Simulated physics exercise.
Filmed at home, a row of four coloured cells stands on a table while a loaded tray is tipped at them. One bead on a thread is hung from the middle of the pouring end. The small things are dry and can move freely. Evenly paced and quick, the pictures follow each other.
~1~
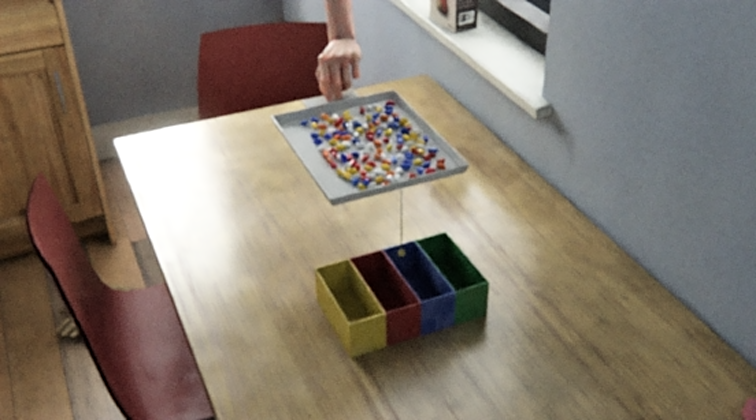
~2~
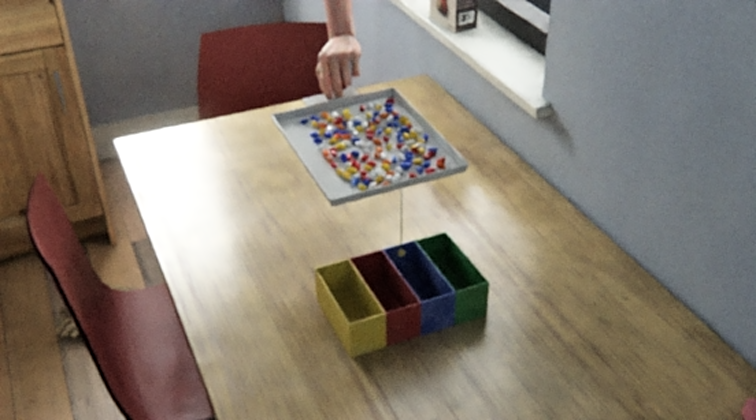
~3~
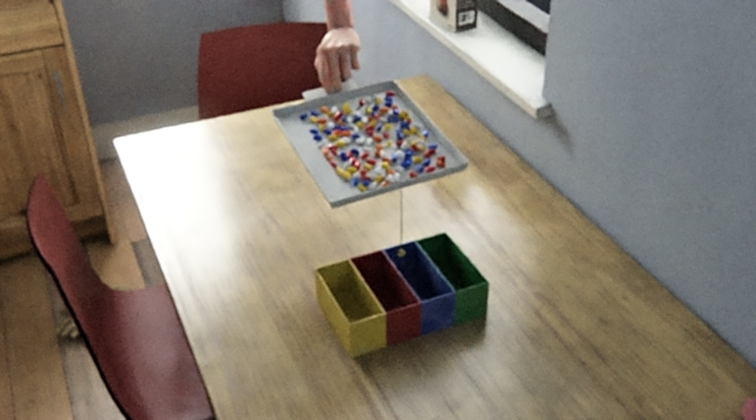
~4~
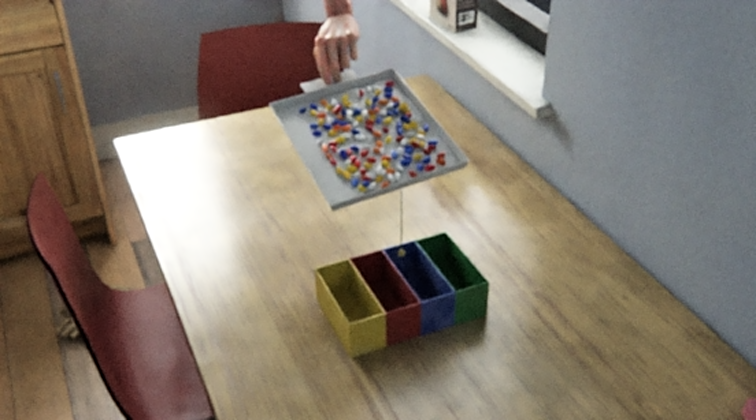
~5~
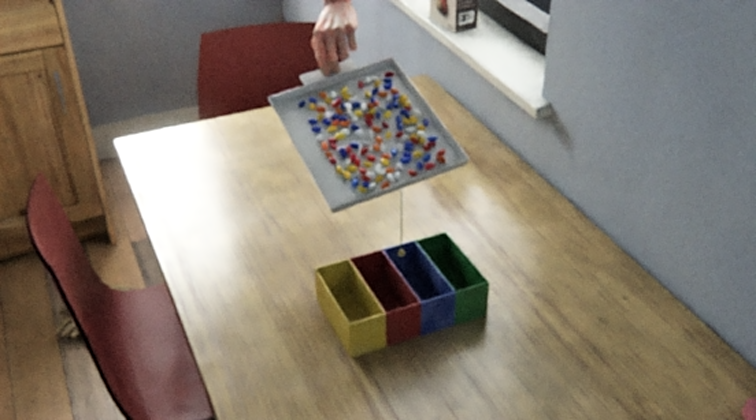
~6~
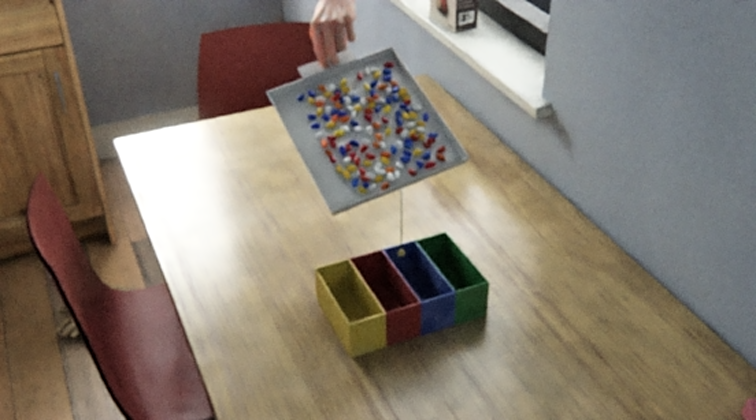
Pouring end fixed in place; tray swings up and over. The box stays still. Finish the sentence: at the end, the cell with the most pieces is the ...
... Yellow one.
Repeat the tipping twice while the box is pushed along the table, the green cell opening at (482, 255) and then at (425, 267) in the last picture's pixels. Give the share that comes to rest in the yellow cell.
Roughly 30 % and 20 %.
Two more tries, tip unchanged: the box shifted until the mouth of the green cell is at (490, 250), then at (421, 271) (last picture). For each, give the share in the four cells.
It comes to about 20 per cent the first time and about 90 per cent the second.
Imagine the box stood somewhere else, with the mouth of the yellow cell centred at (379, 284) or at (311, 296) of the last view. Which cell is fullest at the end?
That yellow cell; the red one.
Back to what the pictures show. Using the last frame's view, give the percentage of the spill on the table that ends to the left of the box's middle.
I make it about 100 percent or so.
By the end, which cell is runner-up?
Runner-up - red.
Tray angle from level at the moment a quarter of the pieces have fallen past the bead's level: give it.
Close to 85° of tilt at that moment.
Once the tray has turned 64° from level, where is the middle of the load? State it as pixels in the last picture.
Somewhere about (351, 176).
Soon, tray tipped steeply; nearly all on the tray; a stray few falling or outside the box.
A while on, tray tipped past a quarter turn; about a quarter on the tray; about a third in the yellow cell; a small part in the red cell; about a third falling or outside the box.
Towards the end, tray tipped past a quarter turn; about two thirds in the yellow cell; about a quarter in the red cell; a stray few in the blue cell; about a quarter falling or outside the box.
Finally, tray tipped past a quarter turn; about two thirds in the yellow cell; about a quarter in the red cell; a stray few in the blue cell; none in the green cell; about a quarter outside the box.
